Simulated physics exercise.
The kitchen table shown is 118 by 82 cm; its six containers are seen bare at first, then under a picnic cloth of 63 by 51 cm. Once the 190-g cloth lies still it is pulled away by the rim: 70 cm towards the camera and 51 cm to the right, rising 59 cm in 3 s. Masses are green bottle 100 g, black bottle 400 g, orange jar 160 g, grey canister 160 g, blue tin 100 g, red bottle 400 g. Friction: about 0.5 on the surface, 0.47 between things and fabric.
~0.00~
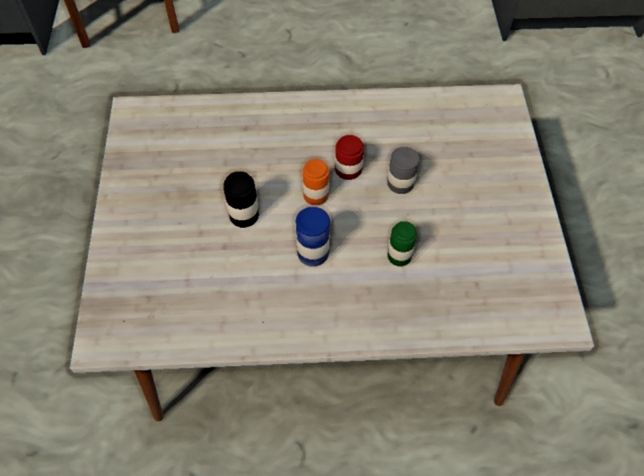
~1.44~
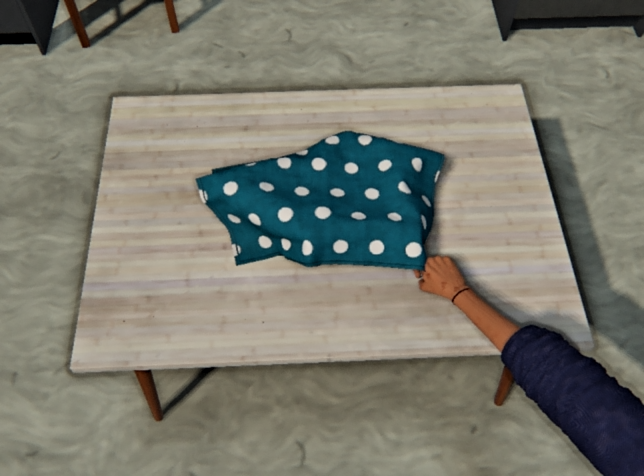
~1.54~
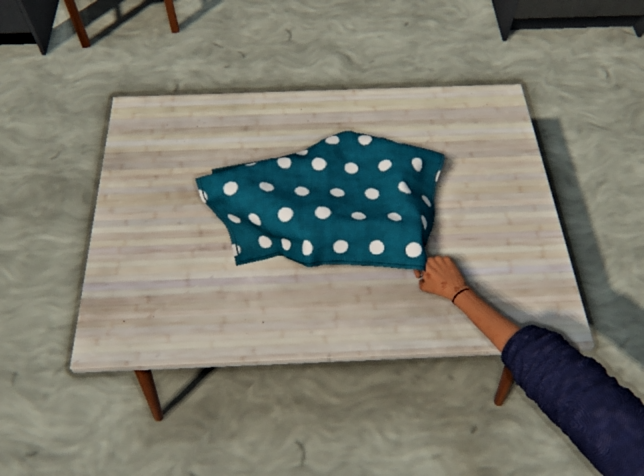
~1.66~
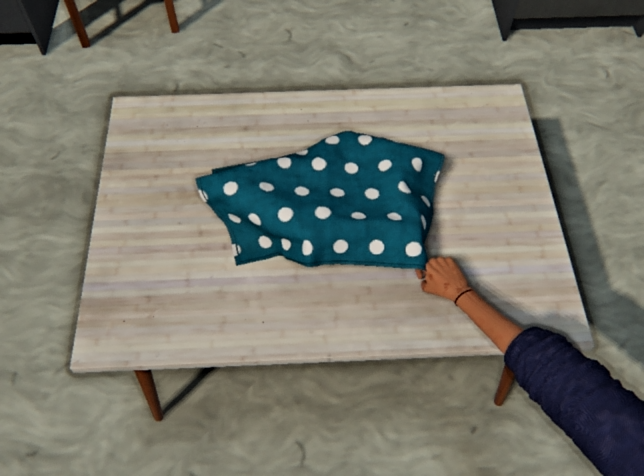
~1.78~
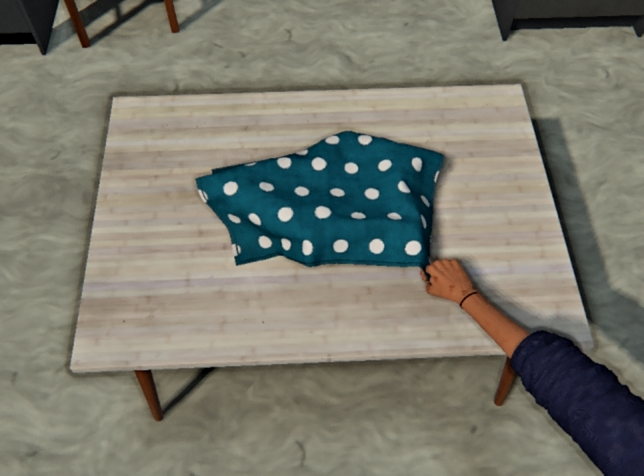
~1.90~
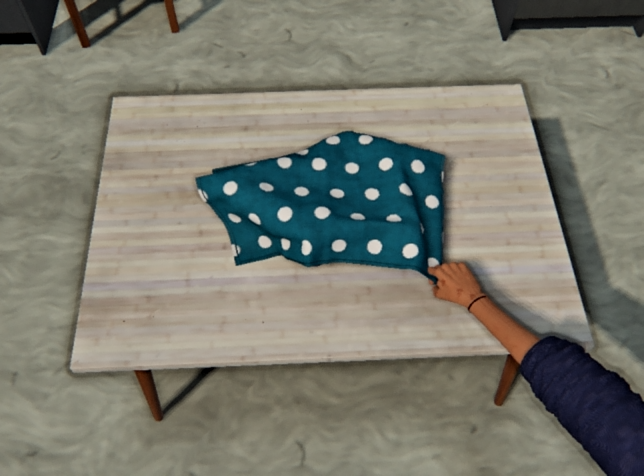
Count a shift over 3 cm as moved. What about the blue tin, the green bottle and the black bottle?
The blue tin moves, the green bottle leaves its place, the black bottle keeps its place.
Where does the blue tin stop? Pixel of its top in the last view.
Around (332, 331).
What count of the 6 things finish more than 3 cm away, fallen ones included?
I count 2.
By 2.6 s, middle of the picnic cloth at (381, 224); grey canister 1 cm off its start.
By 3.2 s, middle of the picnic cloth at (506, 342); blue tin on its side, 15 cm off its start, green bottle on its side, 13 cm off its start, grey canister 1 cm off its start.
By 3.9 s, middle of the picnic cloth at a place out of view; green bottle on its side, 41 cm off its start at (532, 375), blue tin on its side, 19 cm off its start at (339, 313), grey canister 1 cm off its start at (409, 157).
By 4.5 s, middle of the picnic cloth at a place out of view; green bottle over the edge, blue tin on its side, 22 cm off its start, grey canister 1 cm off its start.
By 5.3 s, middle of the picnic cloth at a place out of view; green bottle over the edge, blue tin on its side, 23 cm off its start at (332, 331), black bottle 0 cm off its start at (238, 182), grey canister 1 cm off its start at (409, 157).
